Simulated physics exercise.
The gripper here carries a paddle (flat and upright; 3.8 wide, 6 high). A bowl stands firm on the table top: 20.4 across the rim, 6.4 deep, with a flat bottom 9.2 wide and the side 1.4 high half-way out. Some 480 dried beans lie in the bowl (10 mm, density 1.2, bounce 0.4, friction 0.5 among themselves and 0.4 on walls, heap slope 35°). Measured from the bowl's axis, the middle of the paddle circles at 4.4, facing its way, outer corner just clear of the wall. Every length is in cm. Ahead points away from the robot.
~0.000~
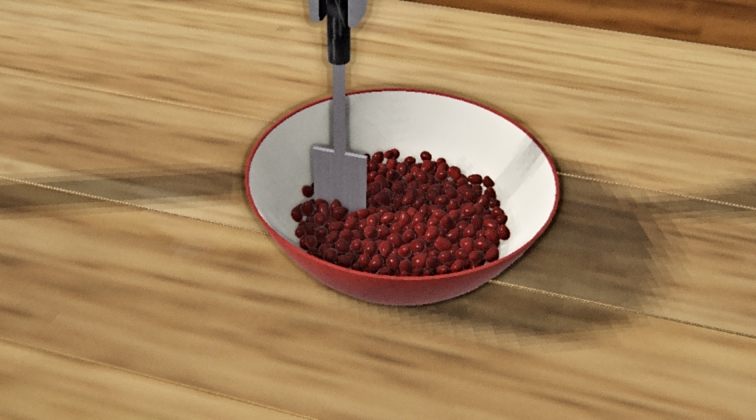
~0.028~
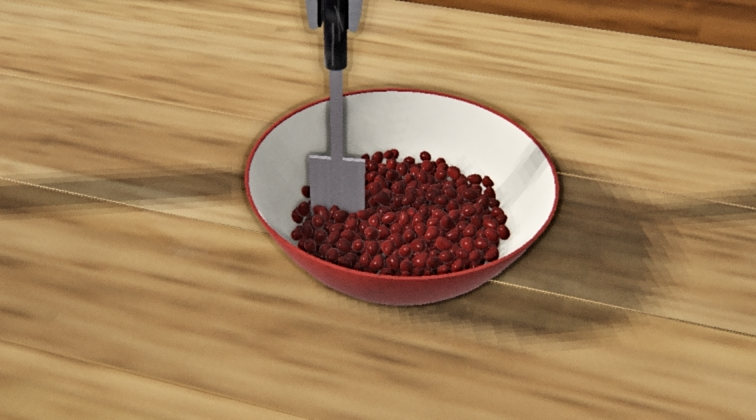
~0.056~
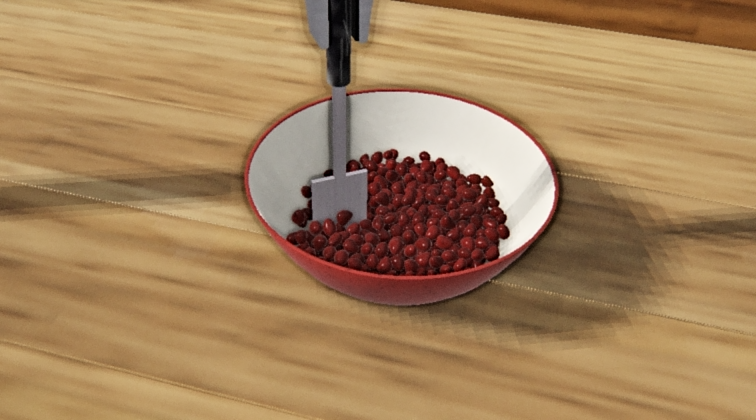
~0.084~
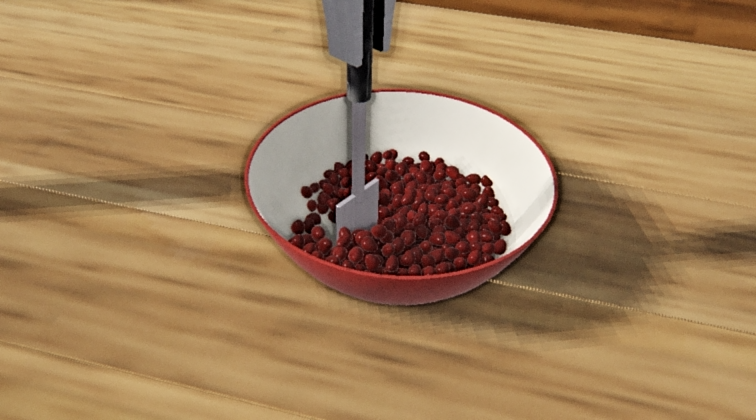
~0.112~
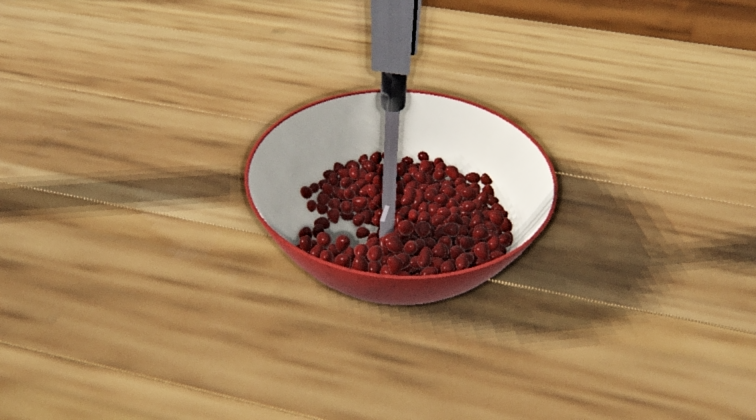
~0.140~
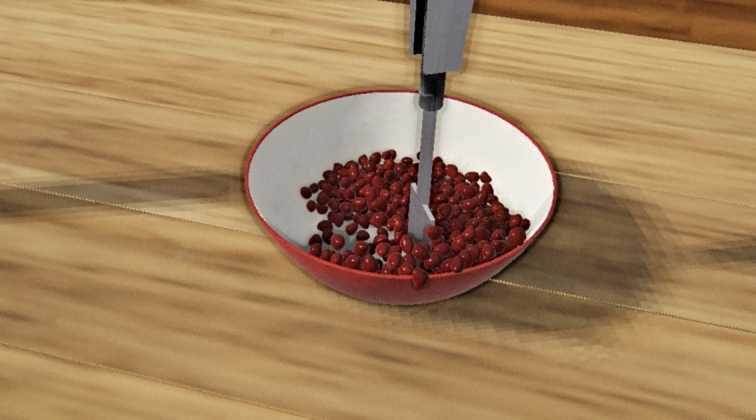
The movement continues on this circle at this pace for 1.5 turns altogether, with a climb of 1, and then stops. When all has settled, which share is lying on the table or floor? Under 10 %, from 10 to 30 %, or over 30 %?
From 10 to 30 %.
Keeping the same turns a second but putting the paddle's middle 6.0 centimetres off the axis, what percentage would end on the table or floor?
Some 15 percent would.
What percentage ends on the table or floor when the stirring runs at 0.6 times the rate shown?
Roughly 0 per cent.
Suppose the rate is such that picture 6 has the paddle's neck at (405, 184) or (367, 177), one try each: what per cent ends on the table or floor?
Around 10 and 0 percent, in that order.
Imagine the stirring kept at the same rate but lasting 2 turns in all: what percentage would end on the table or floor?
I'd expect some 20 per cent.
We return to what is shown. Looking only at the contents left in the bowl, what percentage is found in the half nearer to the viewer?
Near 45 per cent of what stays in the bowl.
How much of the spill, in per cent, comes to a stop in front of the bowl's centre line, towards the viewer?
Around 40 percent of the pieces.
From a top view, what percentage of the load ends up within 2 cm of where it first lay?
Around 5 per cent.
After 0.30 s, 280° round, highest piece 9 above the table; 443 in the bowl, 13 on the table or floor, 22 in flight or on the tool.
After 0.46 s, 80° round, highest piece 9 above the table; 421 in the bowl, 47 on the table or floor, 10 in flight or on the tool.
After 0.74 s, 180° round, highest piece 5 above the table; 415 in the bowl, 63 on the table or floor.
After 1.44 s, 180° round, highest piece 5 above the table; 415 in the bowl, 63 on the table or floor.
At rest, 415 in the bowl, 63 on the table or floor. That is 13 % on the table or floor.
